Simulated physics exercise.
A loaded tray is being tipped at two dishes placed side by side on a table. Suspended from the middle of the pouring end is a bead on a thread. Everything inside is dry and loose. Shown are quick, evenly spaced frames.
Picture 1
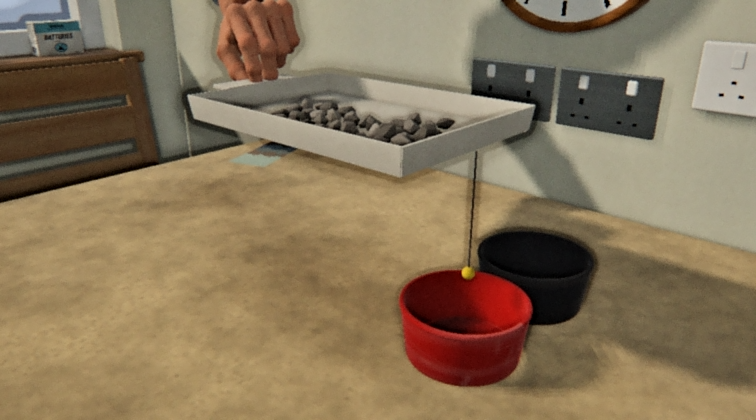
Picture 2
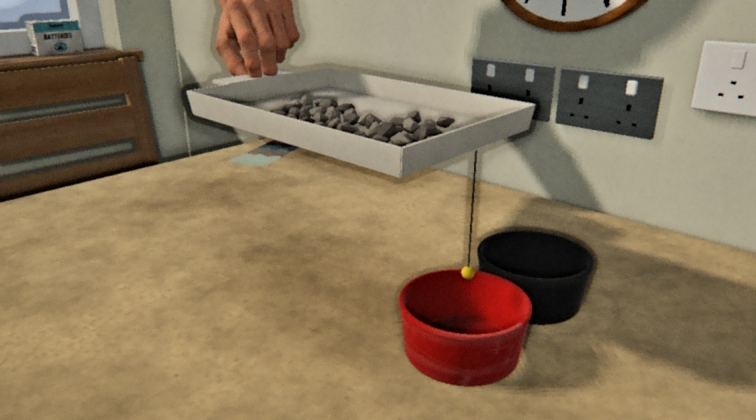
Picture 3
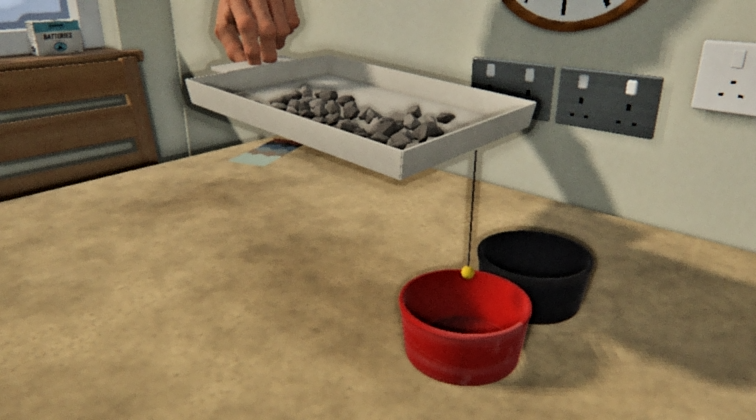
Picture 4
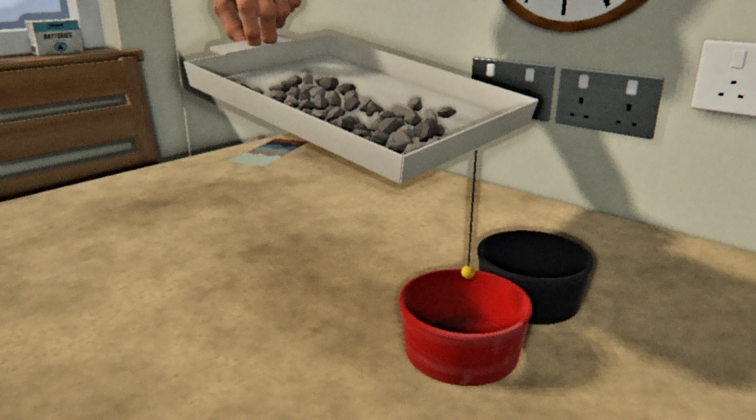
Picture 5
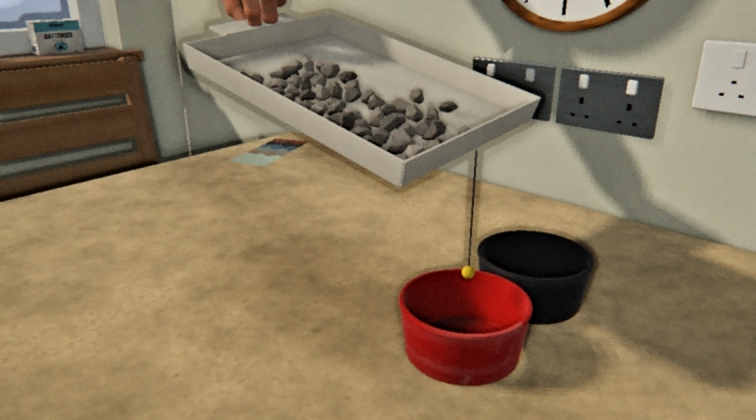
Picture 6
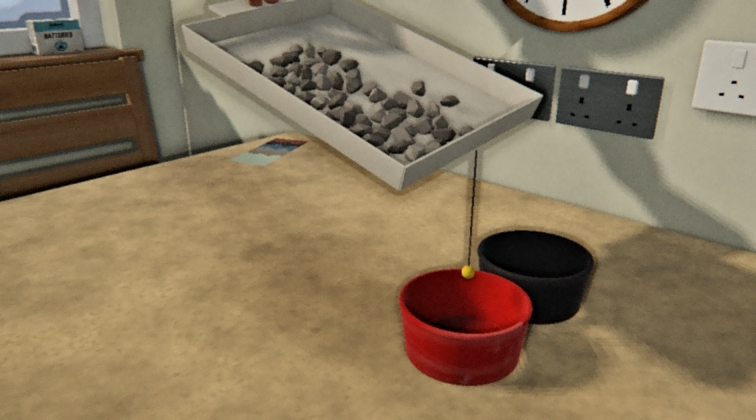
On a table below wall sockets and a clock, a hand holds a pale tray of grey gravel near a red dish and a black one, a yellow bead hanging still on a thread. The hand raises the tray's far end, steepening it steadily, its near left corner dipping slightly as the stones stay heaped inside.
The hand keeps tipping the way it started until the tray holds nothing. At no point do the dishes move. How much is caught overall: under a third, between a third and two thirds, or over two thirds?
Landed: Beneath a third.
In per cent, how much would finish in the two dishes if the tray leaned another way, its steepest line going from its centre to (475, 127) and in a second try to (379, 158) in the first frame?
Roughly 80 % in the first case and 20 % in the second.
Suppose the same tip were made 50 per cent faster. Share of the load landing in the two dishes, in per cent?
Close to 20 per cent.
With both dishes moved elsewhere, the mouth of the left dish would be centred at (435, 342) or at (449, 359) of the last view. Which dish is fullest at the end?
Tries in order: The one to the left, the one to the left.
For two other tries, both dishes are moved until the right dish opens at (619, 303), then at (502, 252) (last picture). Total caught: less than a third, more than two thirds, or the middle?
On the first try the answer is under a third, and on the second it is under a third.
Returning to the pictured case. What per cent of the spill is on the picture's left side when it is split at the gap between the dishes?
80 %, roughly.
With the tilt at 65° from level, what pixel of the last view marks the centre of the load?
Load centre: Approx. (400, 116).
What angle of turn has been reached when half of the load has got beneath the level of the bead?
About 100° of tilt.
Soon, tray tipped steeply; all on the tray.
A while on, tray tipped past a quarter turn; about a quarter on the tray; a stray few in the left dish; about two thirds outside both; about a quarter in the air.
Towards the end, tray tipped past a quarter turn; a small part in the left dish; nearly all outside both.
Finally, tray tipped past a quarter turn; a small part in the left dish; none in the right dish; nearly all outside both.
